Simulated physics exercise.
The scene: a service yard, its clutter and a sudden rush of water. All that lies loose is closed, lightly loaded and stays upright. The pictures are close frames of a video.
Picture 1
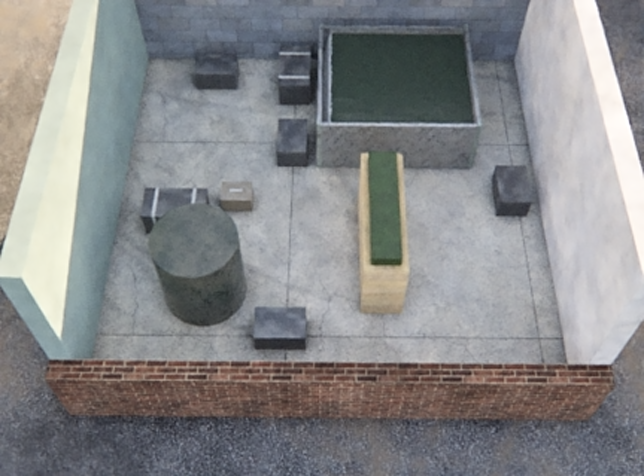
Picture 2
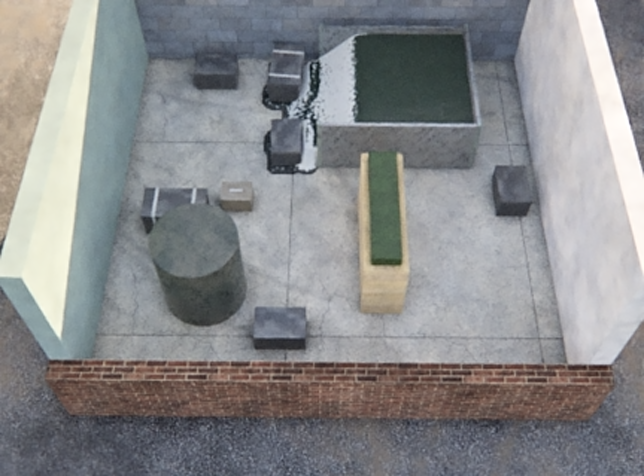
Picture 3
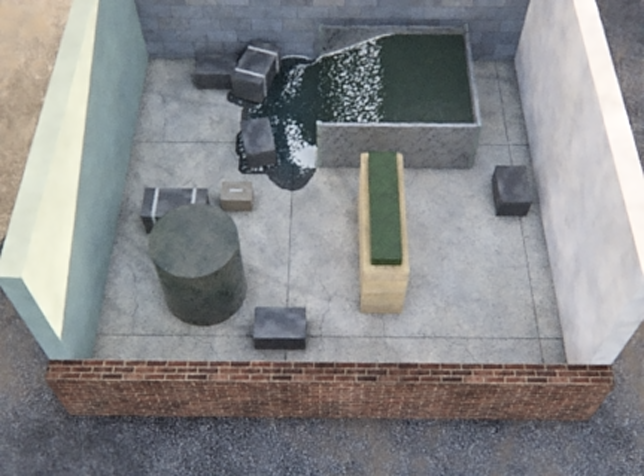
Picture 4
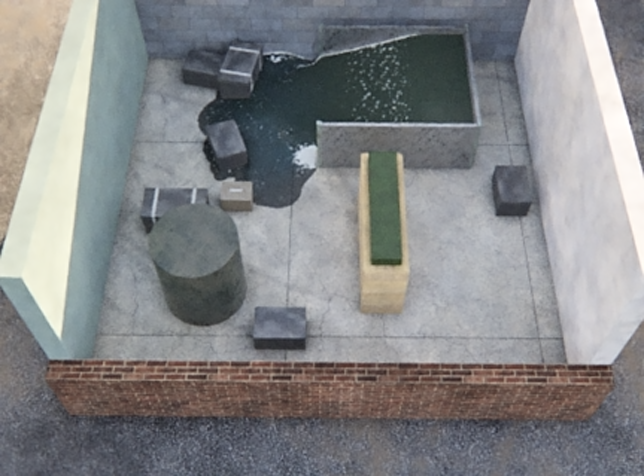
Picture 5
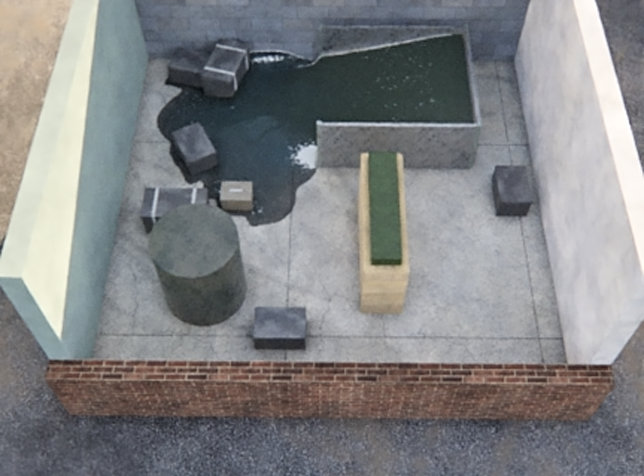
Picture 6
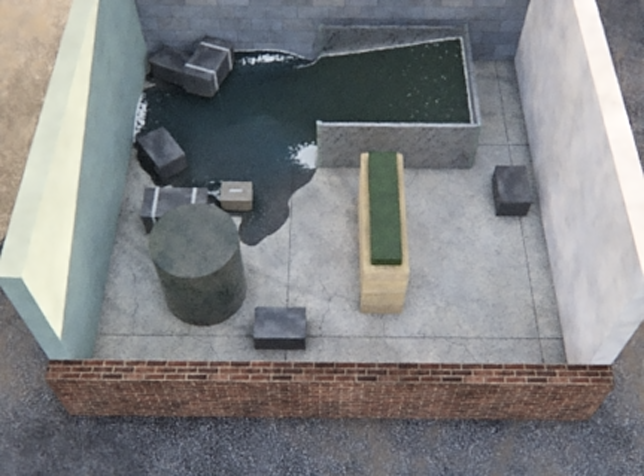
At first, dark boxes sit on the dry floor of a walled yard, beside a raised tank. Dark water then bursts from the tank's left side, sweeping a crate and a strapped trunk leftward. As the pool spreads to the left wall, the trunk presses against another box, which shifts left too.
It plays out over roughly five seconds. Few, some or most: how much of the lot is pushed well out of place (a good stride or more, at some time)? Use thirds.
Share: Two thirds or more.
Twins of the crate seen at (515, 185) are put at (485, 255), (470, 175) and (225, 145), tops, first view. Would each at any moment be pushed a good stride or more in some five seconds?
In that order: Never so far, no, pushed that far.
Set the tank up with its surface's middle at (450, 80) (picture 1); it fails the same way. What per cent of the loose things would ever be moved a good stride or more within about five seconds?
I make it 90 per cent.
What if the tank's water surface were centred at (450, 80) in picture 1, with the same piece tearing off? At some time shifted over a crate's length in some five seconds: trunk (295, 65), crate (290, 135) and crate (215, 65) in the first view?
One after the other: Moved that far, that far or more, shifted that much.
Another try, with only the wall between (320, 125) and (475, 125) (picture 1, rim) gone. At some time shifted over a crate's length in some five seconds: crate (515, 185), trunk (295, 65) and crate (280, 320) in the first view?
In that order: Shifted that much, less than that, swept aside.
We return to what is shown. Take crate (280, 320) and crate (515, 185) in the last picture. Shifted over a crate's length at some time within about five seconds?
In turn: Yes, never so far.
A moment on, 3 of 7 are well off their spots; 3 afloat.
Next, 4 of 7 are well off their spots; 3 afloat.
Later, 5 of 7 are well off their spots; 4 afloat.
In the end, 6 of 7 are well off their spots, and 6 have been at some point; 6 afloat.
